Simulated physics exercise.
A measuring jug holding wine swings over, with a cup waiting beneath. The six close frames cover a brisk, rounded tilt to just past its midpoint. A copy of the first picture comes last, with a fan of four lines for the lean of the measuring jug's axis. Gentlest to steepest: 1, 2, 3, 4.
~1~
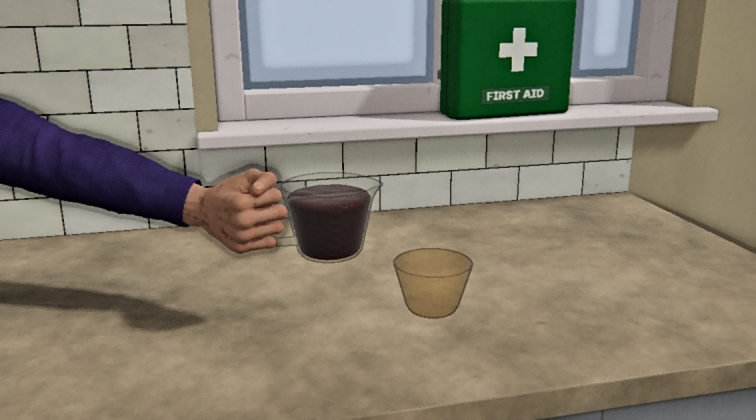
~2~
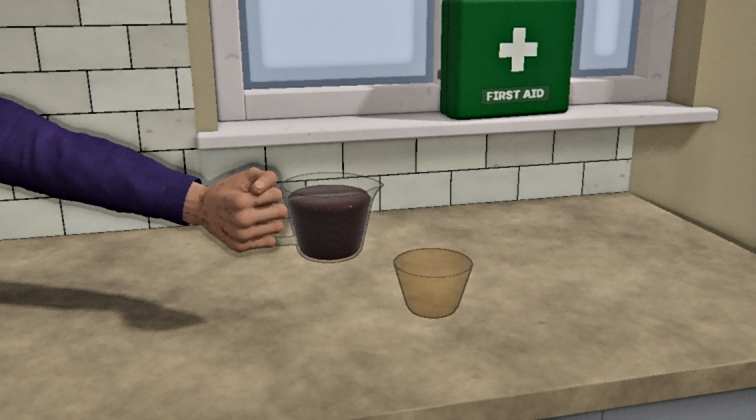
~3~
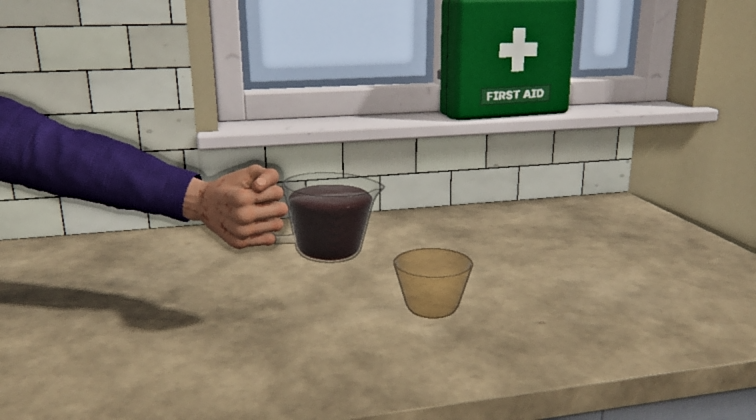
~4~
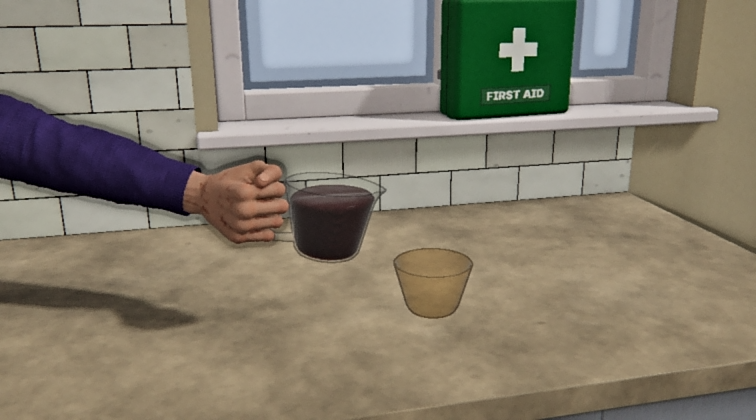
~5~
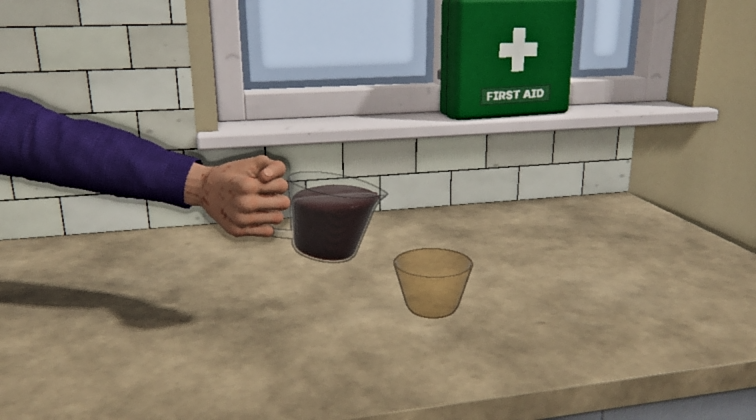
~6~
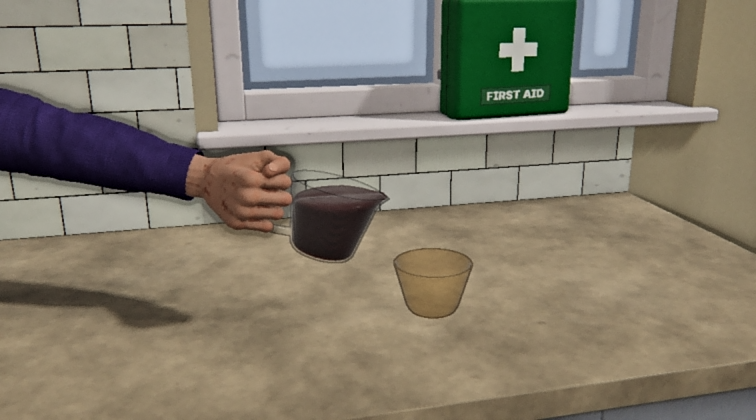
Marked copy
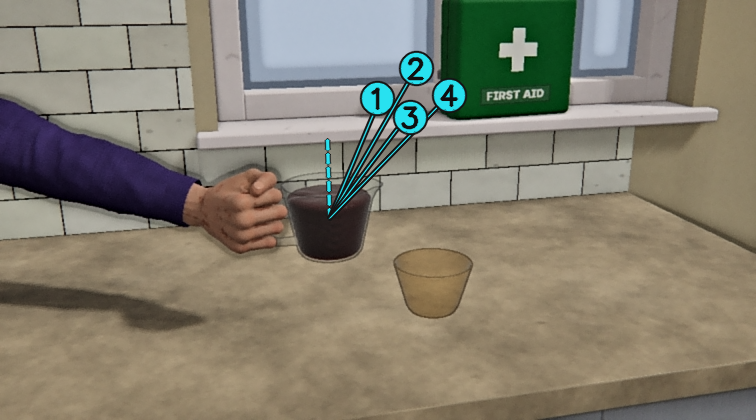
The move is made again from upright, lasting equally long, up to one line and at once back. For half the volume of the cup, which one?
Choose 3.
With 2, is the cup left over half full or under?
Under.
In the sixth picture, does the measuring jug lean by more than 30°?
No.
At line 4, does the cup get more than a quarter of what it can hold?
Yes, clearly.
In cyan, 1 at (372, 115); 2 at (407, 83); 3 at (397, 129); 4 at (437, 107).
With 1, the cup ends with about 14 % of what it can hold.
With 2, the cup ends with about 30 % of what it can hold.
With 3, the cup ends with about 46 % of what it can hold.
With 4, the cup ends with about 63 % of what it can hold.
